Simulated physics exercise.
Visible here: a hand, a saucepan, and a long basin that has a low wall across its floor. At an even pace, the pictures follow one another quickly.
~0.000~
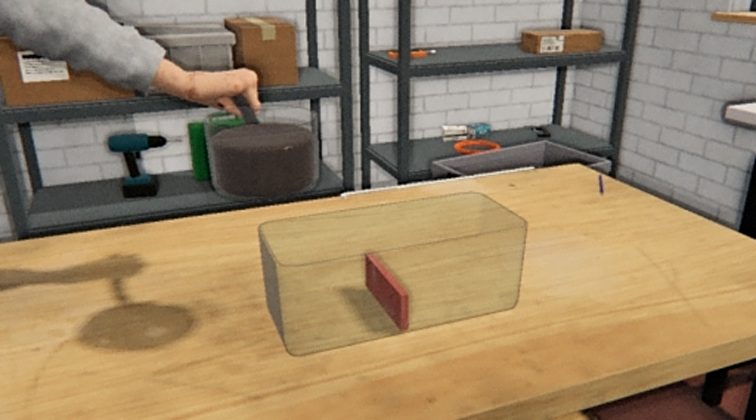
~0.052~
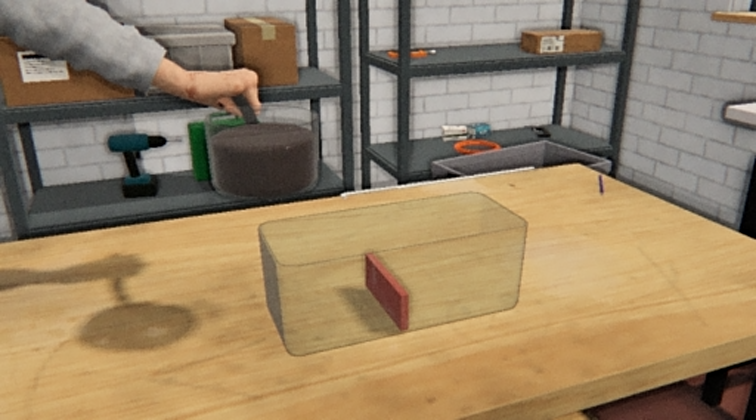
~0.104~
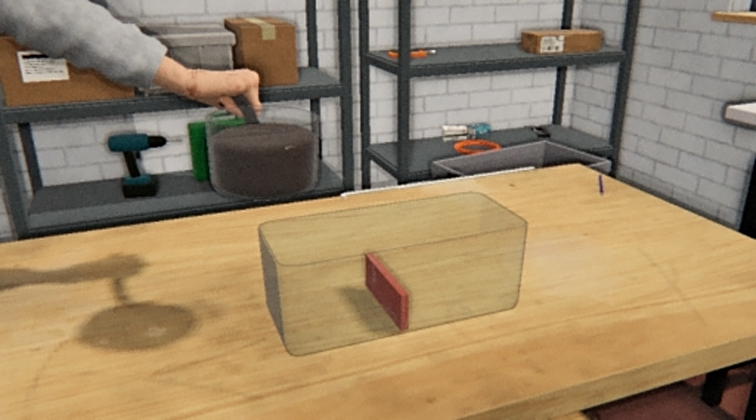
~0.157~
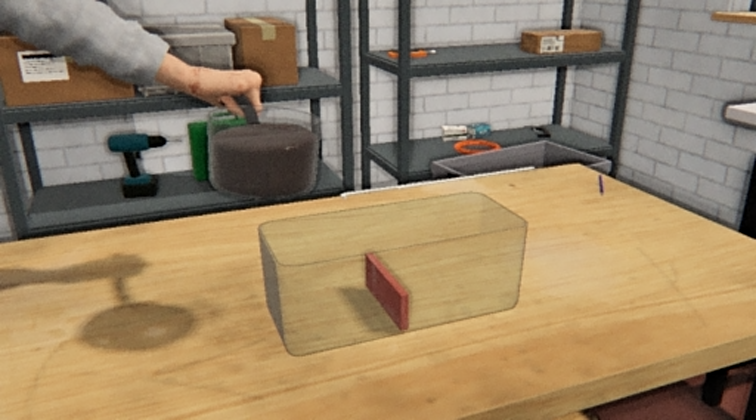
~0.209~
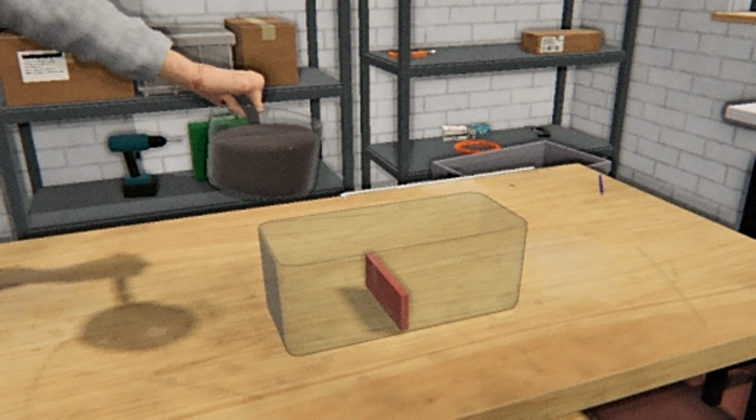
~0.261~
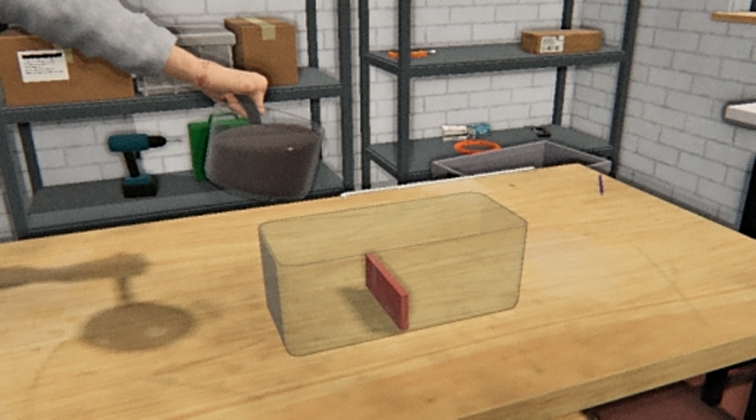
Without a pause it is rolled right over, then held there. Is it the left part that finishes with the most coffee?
Yes.
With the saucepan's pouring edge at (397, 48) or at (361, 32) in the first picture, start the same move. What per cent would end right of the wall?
The first start gives some 95 %, the second some 95 %.
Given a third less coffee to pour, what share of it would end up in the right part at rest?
I'd put it at some 5 %.
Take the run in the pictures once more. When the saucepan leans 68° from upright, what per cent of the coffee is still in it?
My estimate is close to 70 percent remaining.
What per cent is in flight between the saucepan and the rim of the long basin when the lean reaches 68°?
About 25 per cent.
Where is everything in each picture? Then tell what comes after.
In the first picture, tilt 0°; pouring edge (315, 114); surface from (210, 140) to (312, 130); the long basin's rim runs from (267, 246) to (504, 208); the wall's top is at (385, 274).
In the second picture, tilt 1°; pouring edge (315, 114); surface from (210, 140) to (312, 131).
In the third picture, tilt 3°; pouring edge (316, 116); surface from (210, 140) to (312, 131).
In the fourth picture, tilt 6°; pouring edge (318, 119); surface from (211, 140) to (313, 131).
In the fifth picture, tilt 10°; pouring edge (320, 123); surface from (211, 141) to (314, 131).
In the sixth picture, tilt 16°; pouring edge (322, 129); surface from (212, 141) to (316, 132).
By 0.62 s the tilt is 68° and 69 per cent is still to pour, 7 is left of the wall and 0 right of it.
By 0.89 s the tilt is 93° and 21 per cent is still to pour, 54 is left of the wall and 12 right of it.
By 1.17 s the tilt is 95° and 5 per cent is still to pour, 79 is left of the wall and 13 right of it.
By 1.47 s the tilt is 95° and 1 per cent is still to pour, 85 is left of the wall and 13 right of it.
At rest 86 per cent lies left of the wall, 13 right of it and 1 outside.
